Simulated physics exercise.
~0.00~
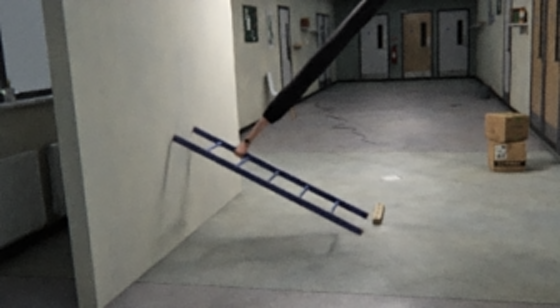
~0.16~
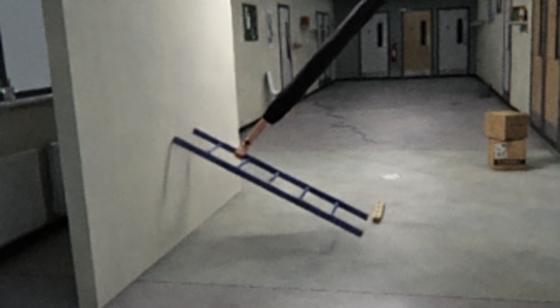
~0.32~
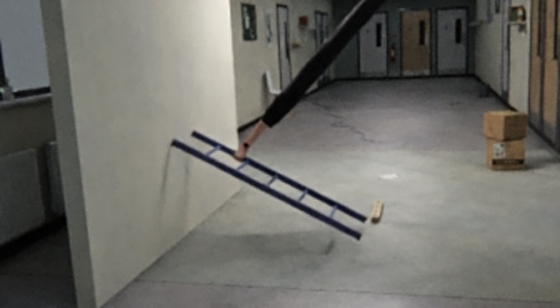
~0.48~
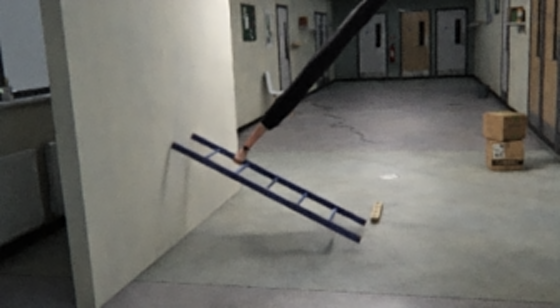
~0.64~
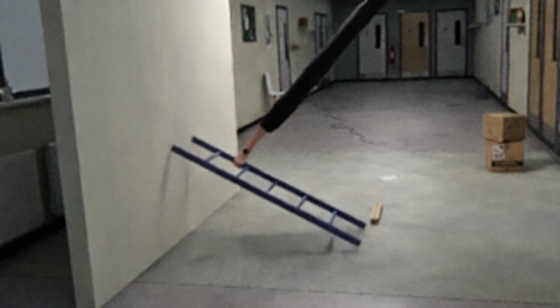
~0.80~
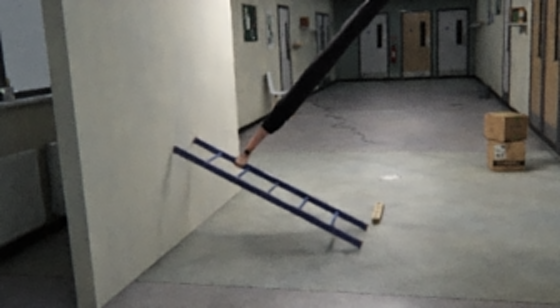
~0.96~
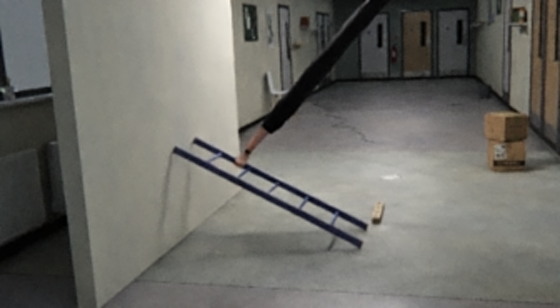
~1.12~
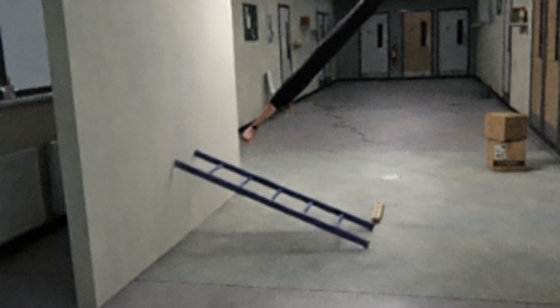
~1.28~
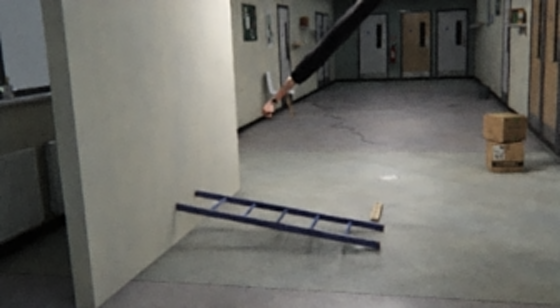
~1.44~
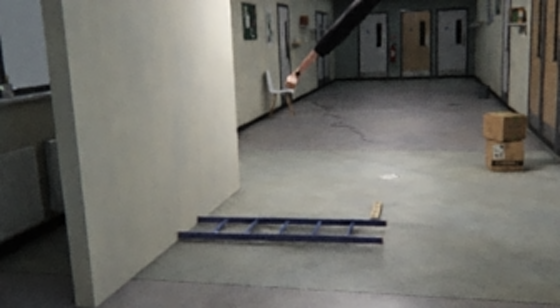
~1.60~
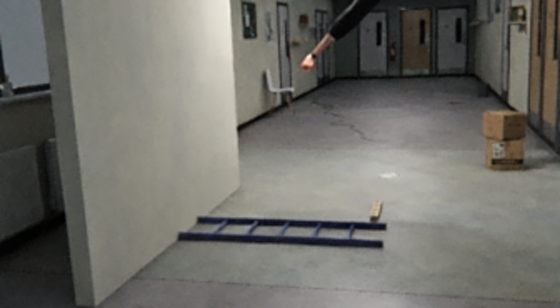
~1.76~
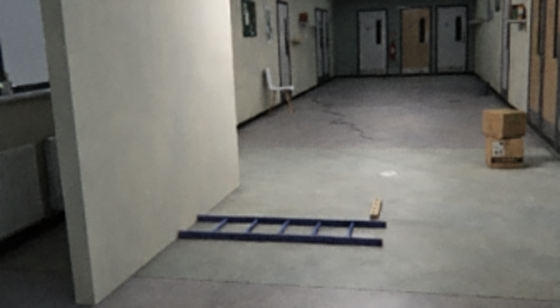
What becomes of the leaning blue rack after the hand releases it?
It does not hold its slant. Its upper end slips down the pale panel as its foot gives way slightly to the right, and it ends up flat on the floor.
